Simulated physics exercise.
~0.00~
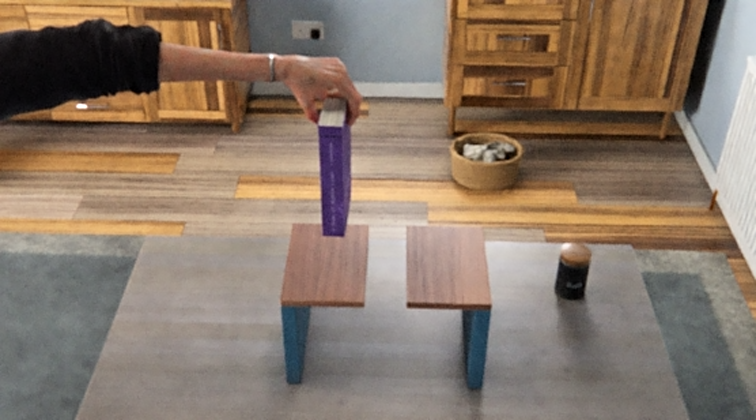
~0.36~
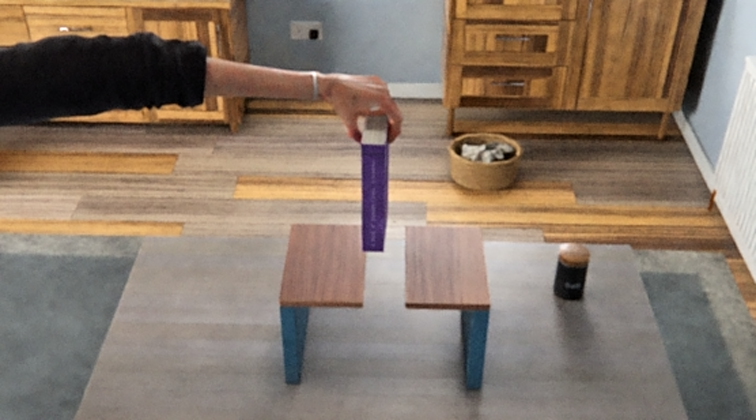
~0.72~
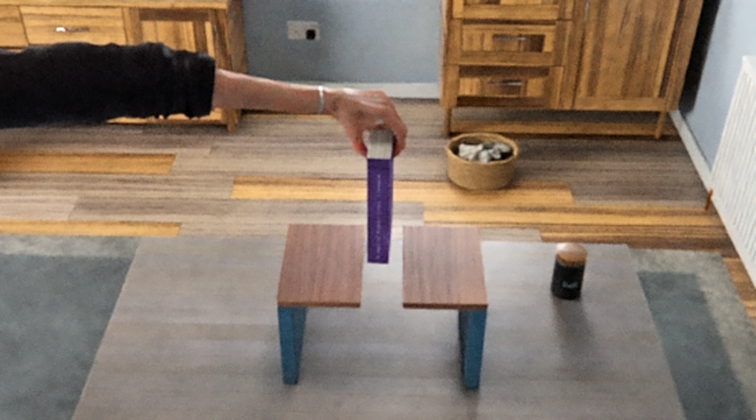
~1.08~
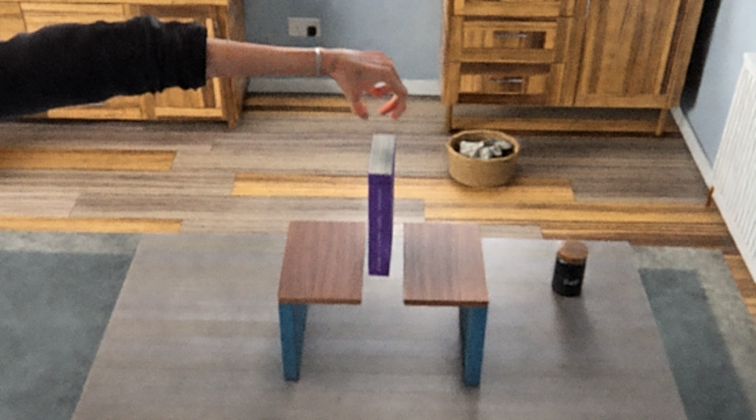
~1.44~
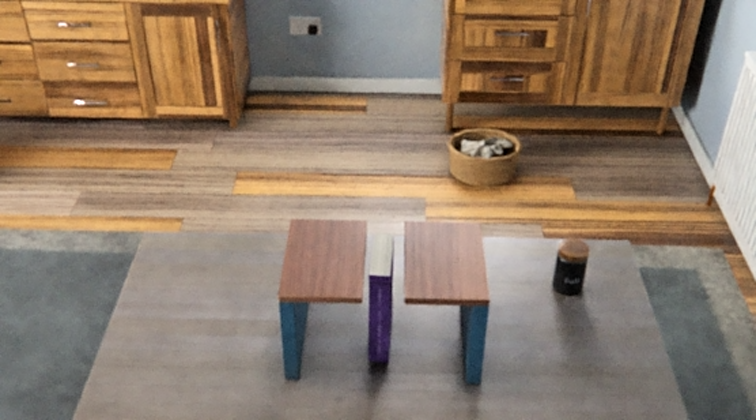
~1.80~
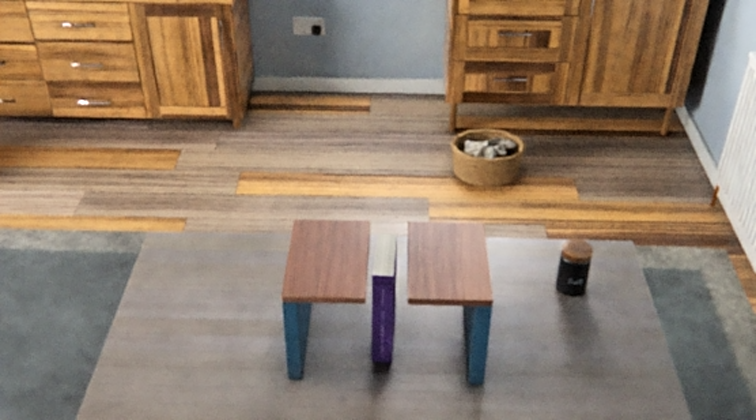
In a room with wooden cabinets and a striped plank floor, a grey table is seen from the front and slightly above. On it stand two brown wooden ledges on blue supports with a narrow gap between them, and a small black jar sits to the right. A hand reaching in from the left holds a purple book upright above the left ledge, moves it right over the gap, and lowers it a little. The fingers open and the hand draws back. The book drops through the gap and ends standing upright on the table between the ledges.
